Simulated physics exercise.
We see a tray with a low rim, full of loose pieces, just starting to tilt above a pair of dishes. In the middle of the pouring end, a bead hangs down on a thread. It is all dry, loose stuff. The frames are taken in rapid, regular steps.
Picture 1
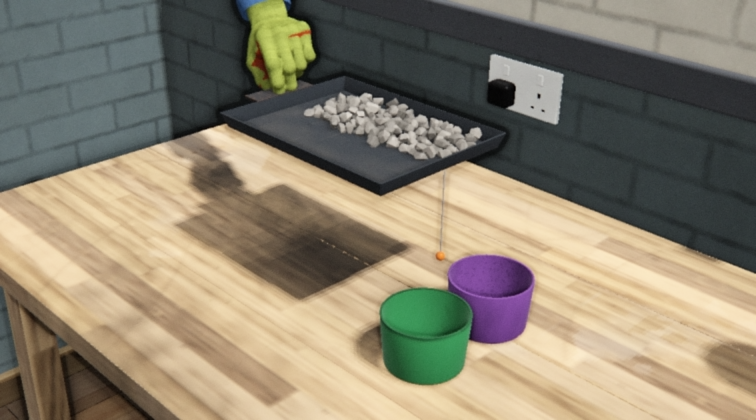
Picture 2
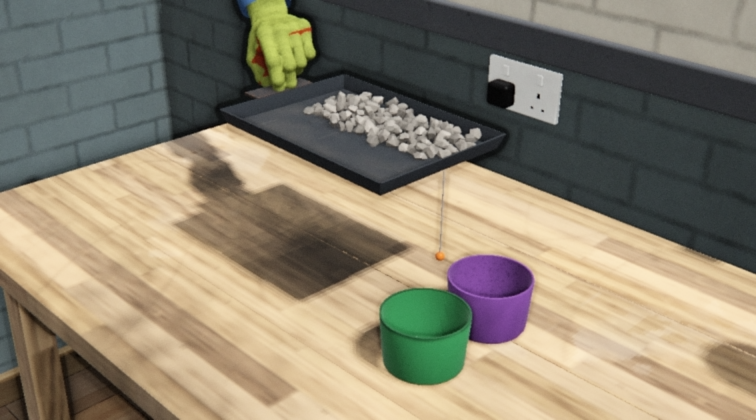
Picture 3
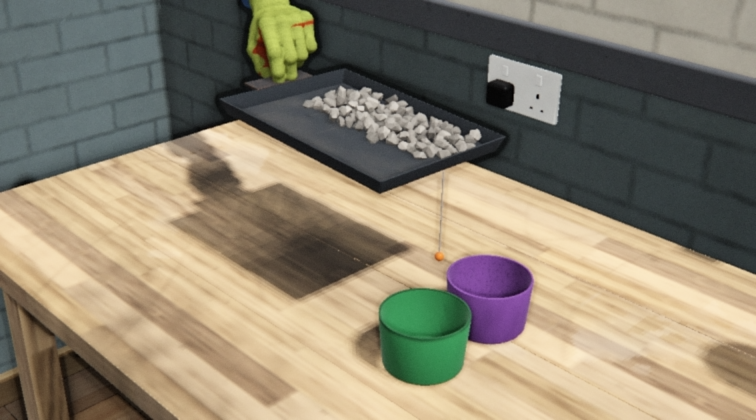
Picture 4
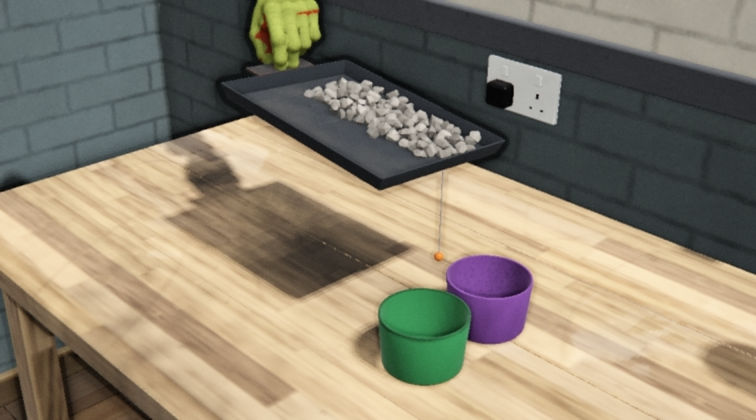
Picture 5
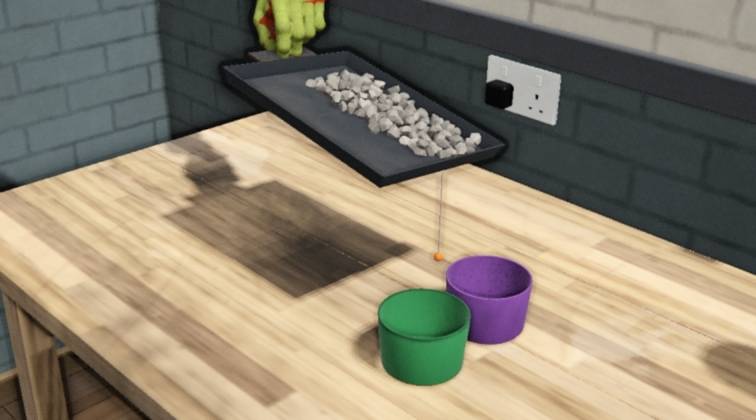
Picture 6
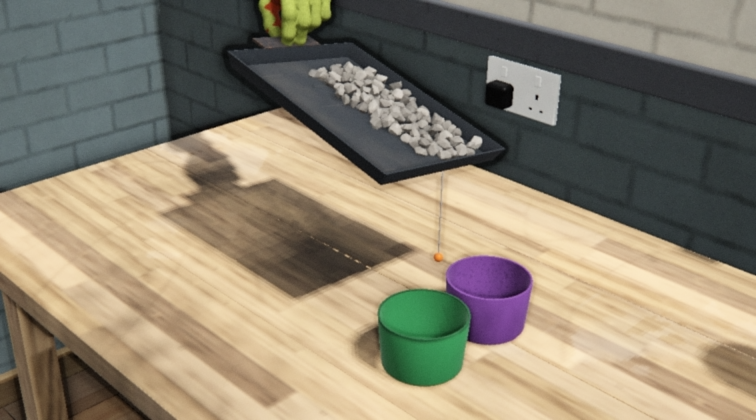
A gloved hand raises the back of a gravel tray, tilting it above two dishes.
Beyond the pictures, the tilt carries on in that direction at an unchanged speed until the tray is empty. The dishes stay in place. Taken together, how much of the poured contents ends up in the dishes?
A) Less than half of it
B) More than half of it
Less than half of it.
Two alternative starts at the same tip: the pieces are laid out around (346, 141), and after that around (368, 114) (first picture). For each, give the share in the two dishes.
Close to 30 and close to 20 per cent.
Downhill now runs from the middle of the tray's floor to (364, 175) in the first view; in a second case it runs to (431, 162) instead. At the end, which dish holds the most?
The first try favours the dish to the left; the second favours the dish to the right.
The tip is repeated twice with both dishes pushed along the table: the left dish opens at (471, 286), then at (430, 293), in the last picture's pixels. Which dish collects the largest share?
Well, first the one further right, then the one further right.
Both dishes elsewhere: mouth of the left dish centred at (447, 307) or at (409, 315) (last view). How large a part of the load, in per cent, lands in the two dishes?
Around 30 and then 10 per cent.
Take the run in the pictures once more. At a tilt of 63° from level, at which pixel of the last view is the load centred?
Mark it at roughly (461, 128) in the final frame.
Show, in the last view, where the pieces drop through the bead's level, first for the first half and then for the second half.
First roughly (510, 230), then roughly (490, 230).
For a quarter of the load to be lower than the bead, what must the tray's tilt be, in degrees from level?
Reading: Some 80°.
Shortly afterwards, tray tipped steeply; all but a few on the tray; a little in the air.
Next, tray tipped past a quarter turn; only a few on the tray; near a quarter in the right dish; the bulk outside both; a little in the air.
Some moments later, tray tipped past a quarter turn; near a quarter in the right dish; the bulk outside both.
In the end, tray tipped past a quarter turn; none at all in the left dish; near a quarter in the right dish; the bulk outside both.
